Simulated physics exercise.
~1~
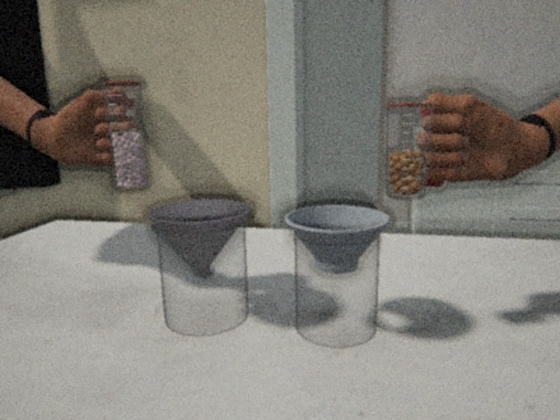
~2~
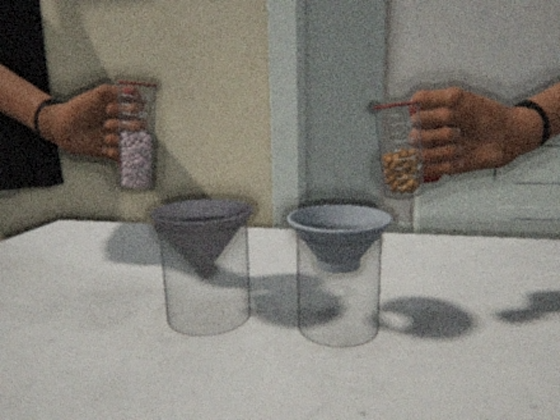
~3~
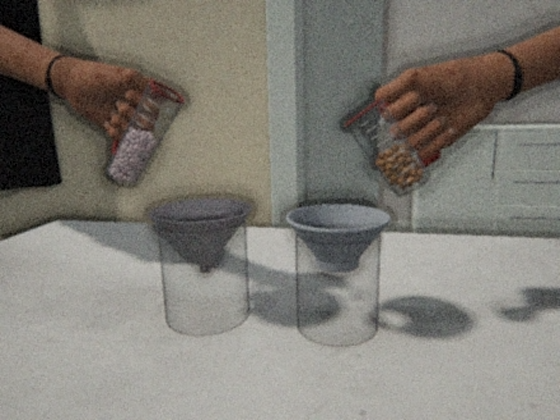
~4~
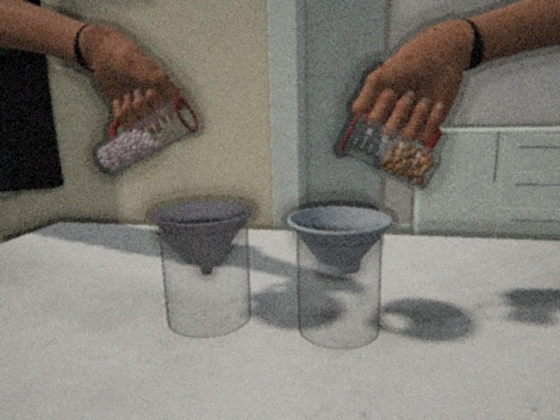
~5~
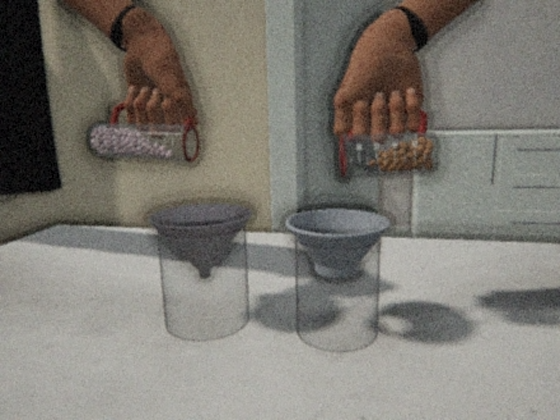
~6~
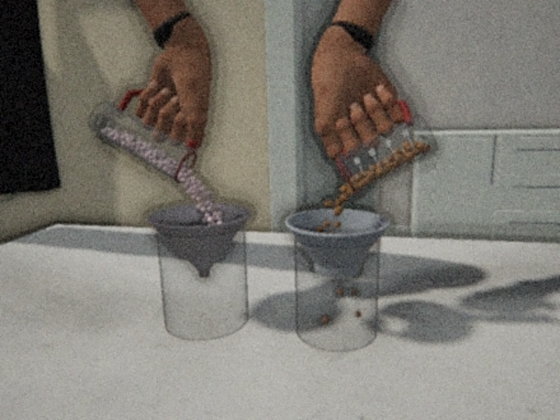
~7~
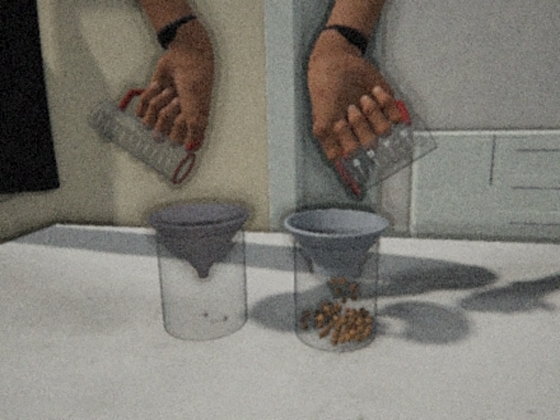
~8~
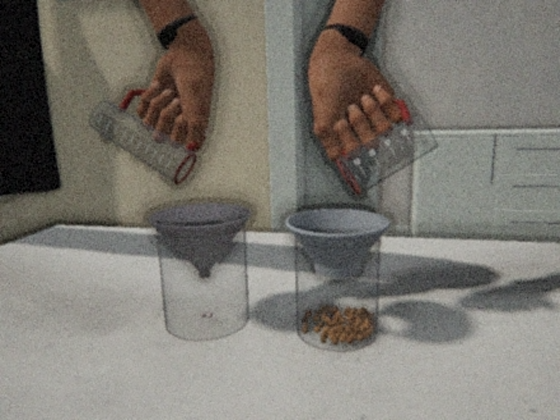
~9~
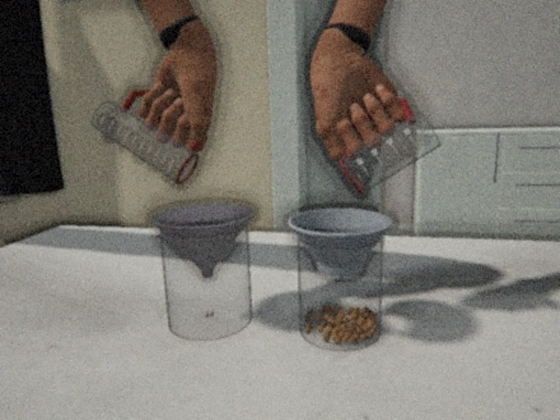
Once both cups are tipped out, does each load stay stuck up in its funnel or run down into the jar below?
The two sides differ. The pale pieces on the left clog the funnel with just a few dropping through, while the orange-brown ones on the right all run down into their jar.
